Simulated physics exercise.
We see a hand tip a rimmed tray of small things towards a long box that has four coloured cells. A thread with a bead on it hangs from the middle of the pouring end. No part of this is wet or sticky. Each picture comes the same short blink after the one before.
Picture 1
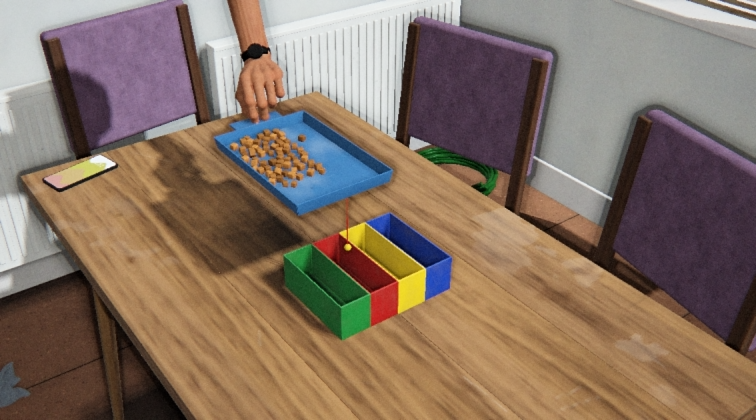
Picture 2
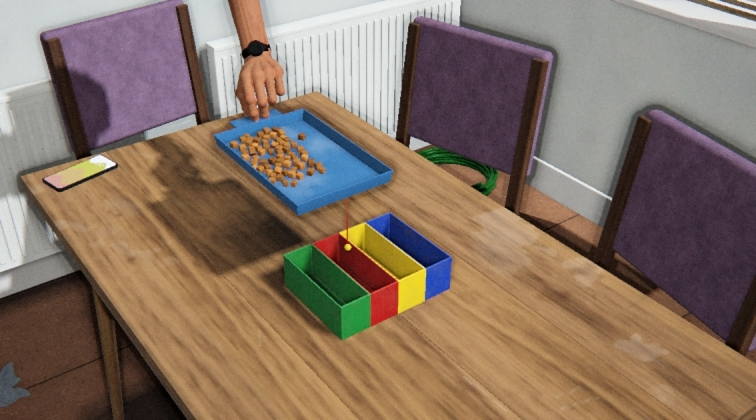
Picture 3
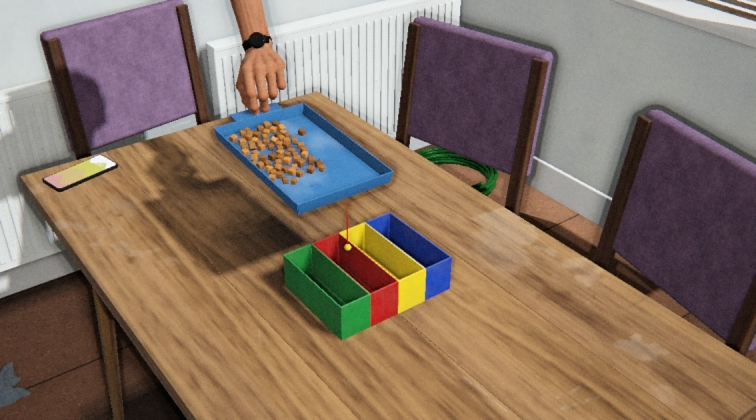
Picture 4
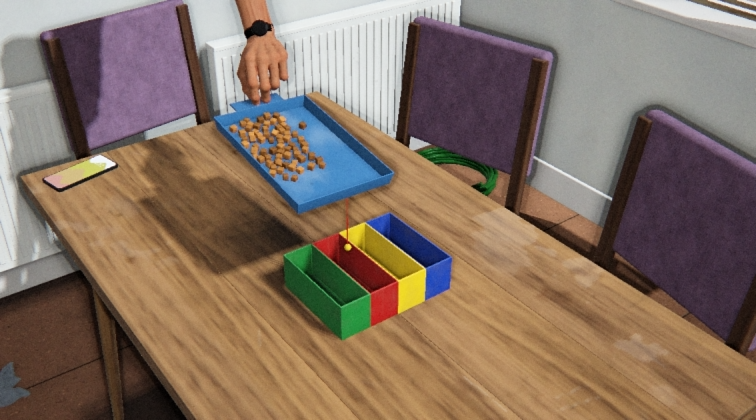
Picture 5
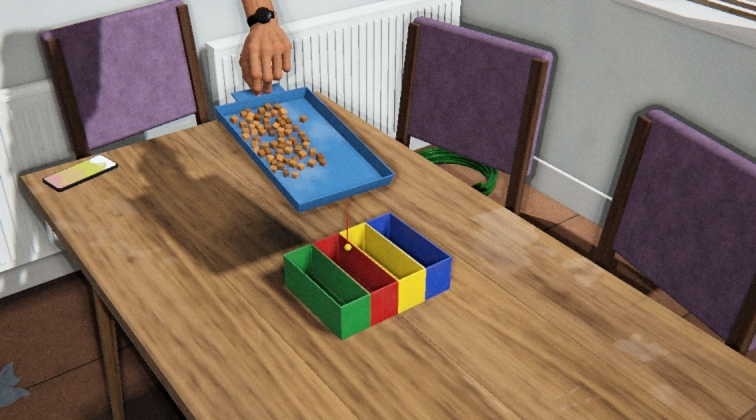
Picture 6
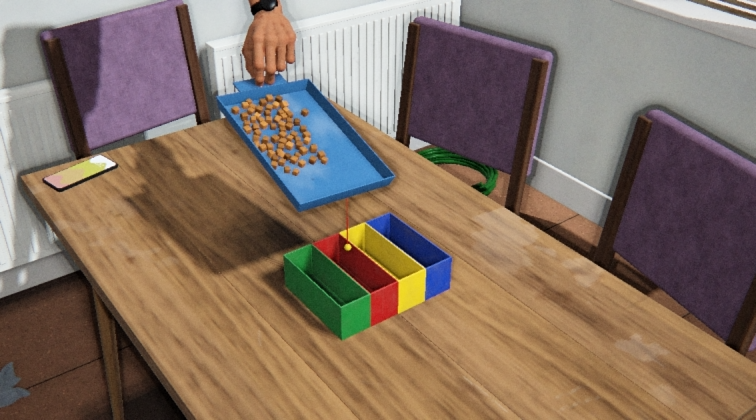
To begin with, a hand holds a rimmed blue tray of small brown lumps level above a wooden table, near a box with green, red, yellow and blue cells. The hand then gradually raises the tray's far end, tilting it towards the box, lowest at its right corner, while the lumps stay bunched near the hand.
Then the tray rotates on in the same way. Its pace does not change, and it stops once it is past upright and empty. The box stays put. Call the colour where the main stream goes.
I call yellow.
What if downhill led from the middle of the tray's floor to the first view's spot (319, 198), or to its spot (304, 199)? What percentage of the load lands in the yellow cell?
It comes to about 0 per cent the first time and about 0 per cent the second.
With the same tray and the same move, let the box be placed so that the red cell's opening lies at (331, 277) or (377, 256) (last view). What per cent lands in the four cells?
Close to 80 %, followed by close to 100 %.
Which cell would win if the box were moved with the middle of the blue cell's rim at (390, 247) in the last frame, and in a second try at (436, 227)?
In the first try it is the cell in blue, in the second it is the cell in red.
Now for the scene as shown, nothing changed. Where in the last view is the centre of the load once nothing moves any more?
Near pixel (395, 289).
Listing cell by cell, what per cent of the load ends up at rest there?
Green cell some 0; red cell some 20; yellow cell some 40; blue cell some 20.
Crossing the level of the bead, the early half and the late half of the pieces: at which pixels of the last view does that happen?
The opening half passes (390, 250), the closing half (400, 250).
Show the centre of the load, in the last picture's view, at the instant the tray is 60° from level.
Centre estimate: (358, 177).
Just after the last frame, tray tipped steeply; almost all on the tray; about a tenth falling or outside the box.
A moment on, tray tipped right over; the larger part on the tray; about a tenth in the yellow cell; about a tenth in the red cell; just a few in the blue cell; just a few falling or outside the box.
Further on, tray tipped past a quarter turn; roughly a third in the yellow cell; roughly a quarter in the blue cell; roughly a quarter in the red cell; about a tenth in the green cell; about a tenth falling or outside the box.
When it is over, tray tipped past a quarter turn; roughly a third in the yellow cell; roughly a quarter in the blue cell; roughly a quarter in the red cell; about a tenth in the green cell; about a tenth outside the box.
